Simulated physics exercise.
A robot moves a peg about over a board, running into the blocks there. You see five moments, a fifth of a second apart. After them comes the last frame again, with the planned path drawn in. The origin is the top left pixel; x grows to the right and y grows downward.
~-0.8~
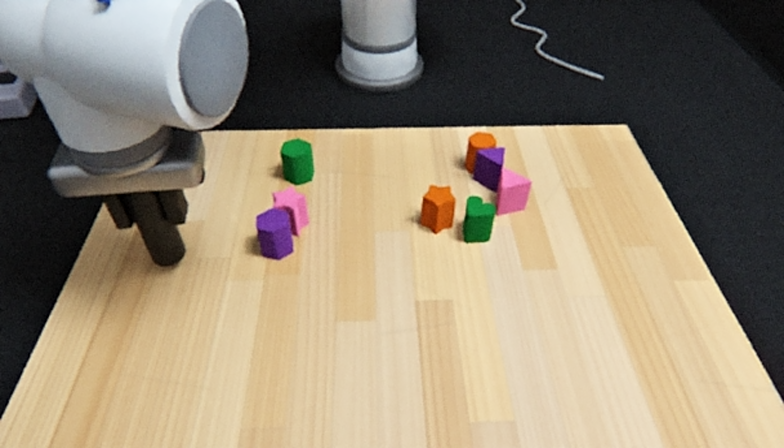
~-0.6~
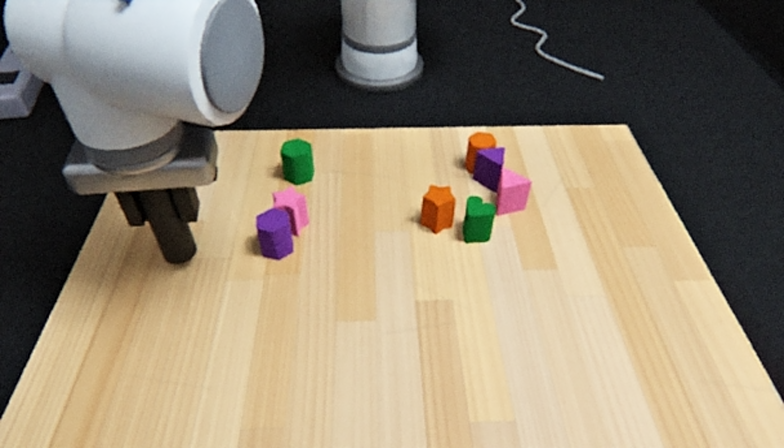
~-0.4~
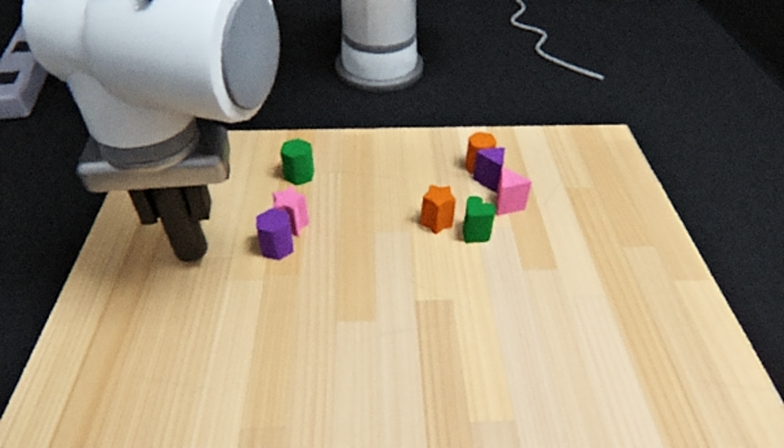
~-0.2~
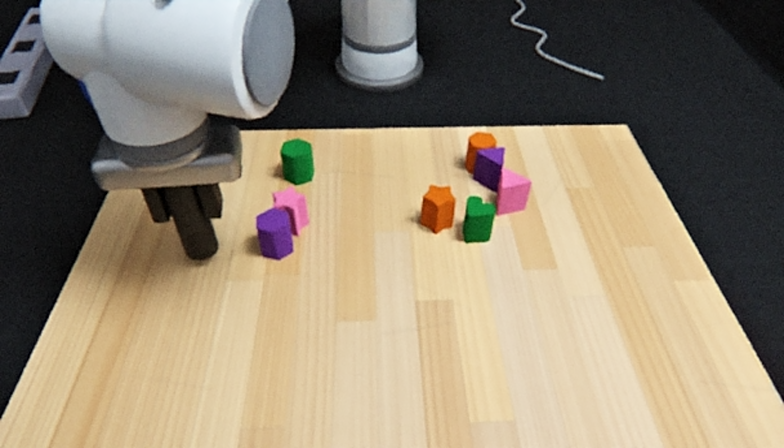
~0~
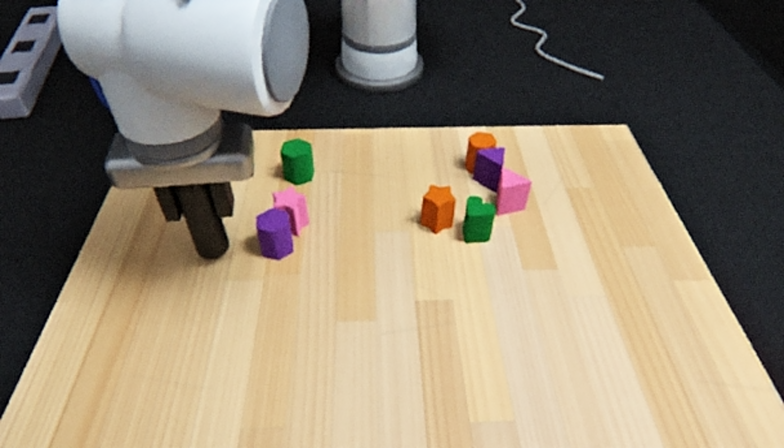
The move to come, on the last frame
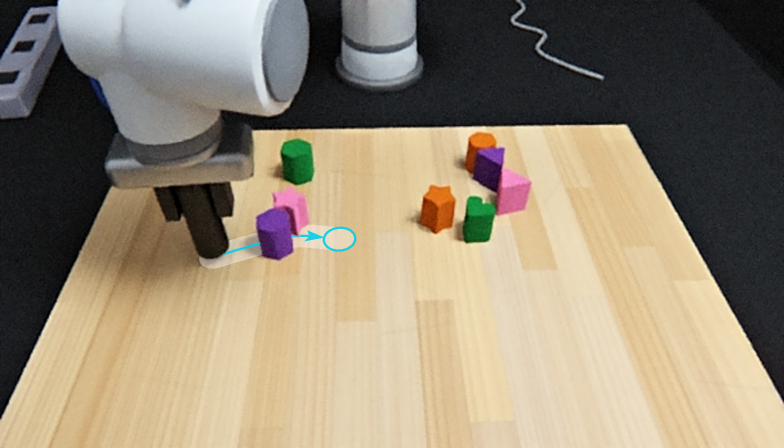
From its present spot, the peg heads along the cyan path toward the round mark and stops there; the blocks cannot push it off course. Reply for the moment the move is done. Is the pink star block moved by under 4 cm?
Going by the path, yes.
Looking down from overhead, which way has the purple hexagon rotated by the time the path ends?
It spins clockwise.
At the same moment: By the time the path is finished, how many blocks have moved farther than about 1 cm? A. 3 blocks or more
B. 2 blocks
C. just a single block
B: 2 blocks.
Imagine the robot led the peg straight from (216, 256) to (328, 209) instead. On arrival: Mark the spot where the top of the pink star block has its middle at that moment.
Answer: (350, 172).
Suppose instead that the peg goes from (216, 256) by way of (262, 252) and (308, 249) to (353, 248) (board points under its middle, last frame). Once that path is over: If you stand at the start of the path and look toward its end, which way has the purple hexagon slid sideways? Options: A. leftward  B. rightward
A: Leftward.
Path on the board, from (216, 256) via (258, 244) and (299, 236), ending at (340, 239).
The first path, step by step. One third of the way, peg (257, 235); purple hexagon (284, 219), turned 20° clockwise.
Two thirds of the way, peg (298, 227); purple hexagon (321, 221), turned 65° clockwise; pink star block (305, 189), turned 65° anticlockwise.
At the end, peg (339, 230); purple hexagon (350, 232), turned 125° clockwise; pink star block (310, 188), turned 85° anticlockwise.
